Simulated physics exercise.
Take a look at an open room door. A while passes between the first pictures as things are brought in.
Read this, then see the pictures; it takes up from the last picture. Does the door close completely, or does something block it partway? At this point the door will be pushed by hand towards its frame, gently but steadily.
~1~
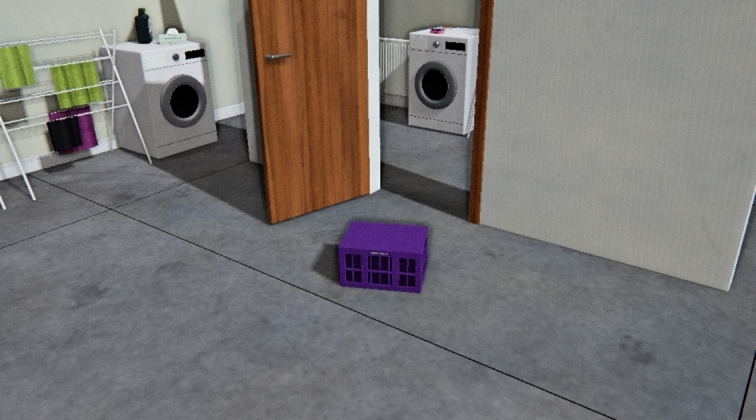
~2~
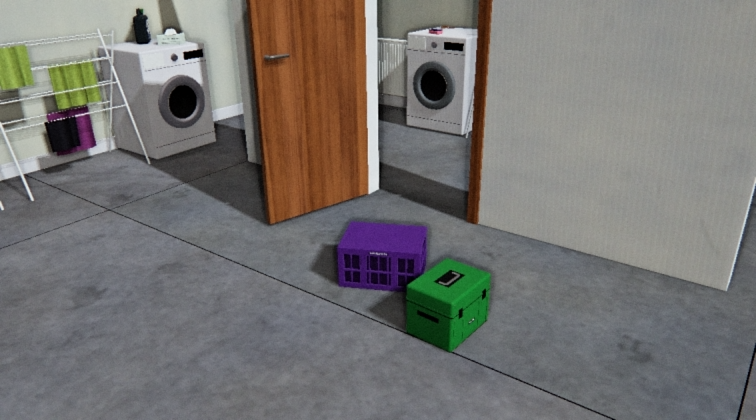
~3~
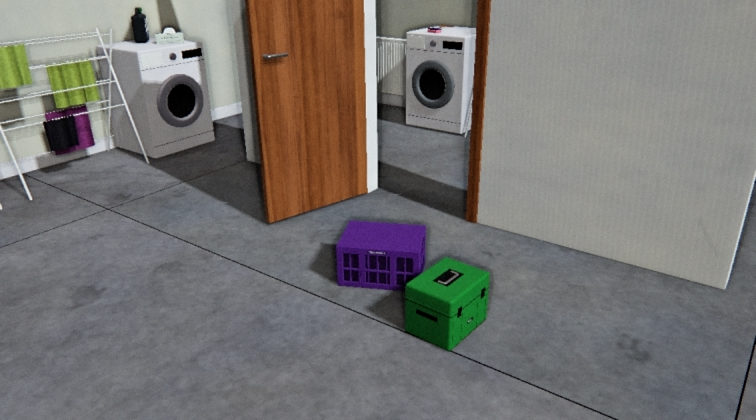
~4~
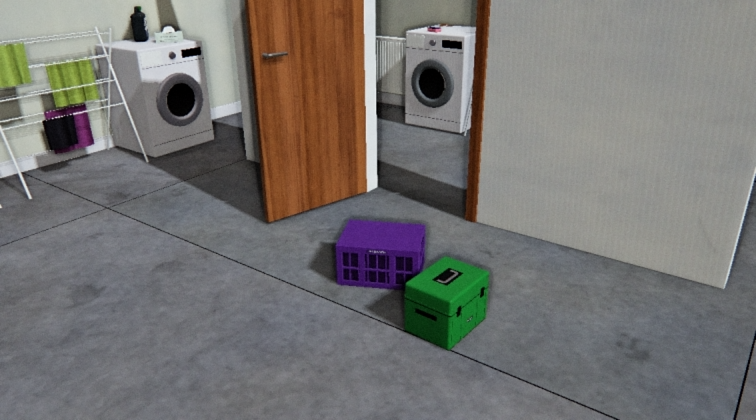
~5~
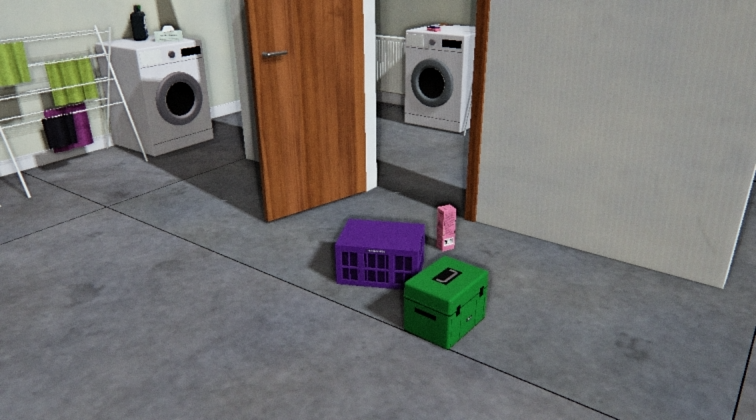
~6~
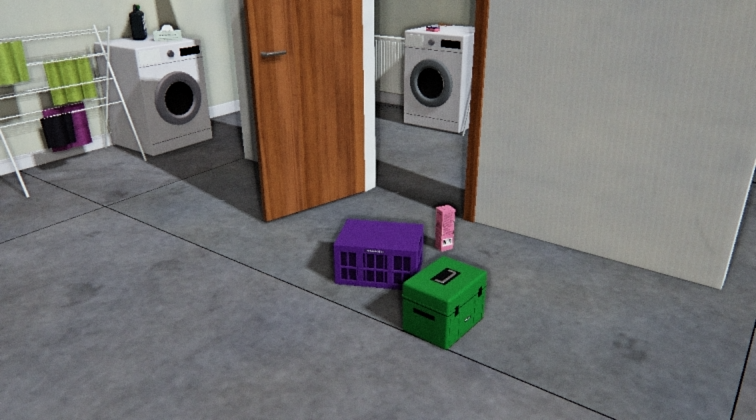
The door closes completely.
Then, 0.70 s on from there, door 87° open.
Then, 1.30 s on from there, door 61° open.
Then, 1.90 s on from there, door 35° open.
Then, 2.40 s on from there, door 13° open.
In the end, door 0° open; all 3 unmoved. At the end, from the last picture's camera, pink carton near (445, 228).
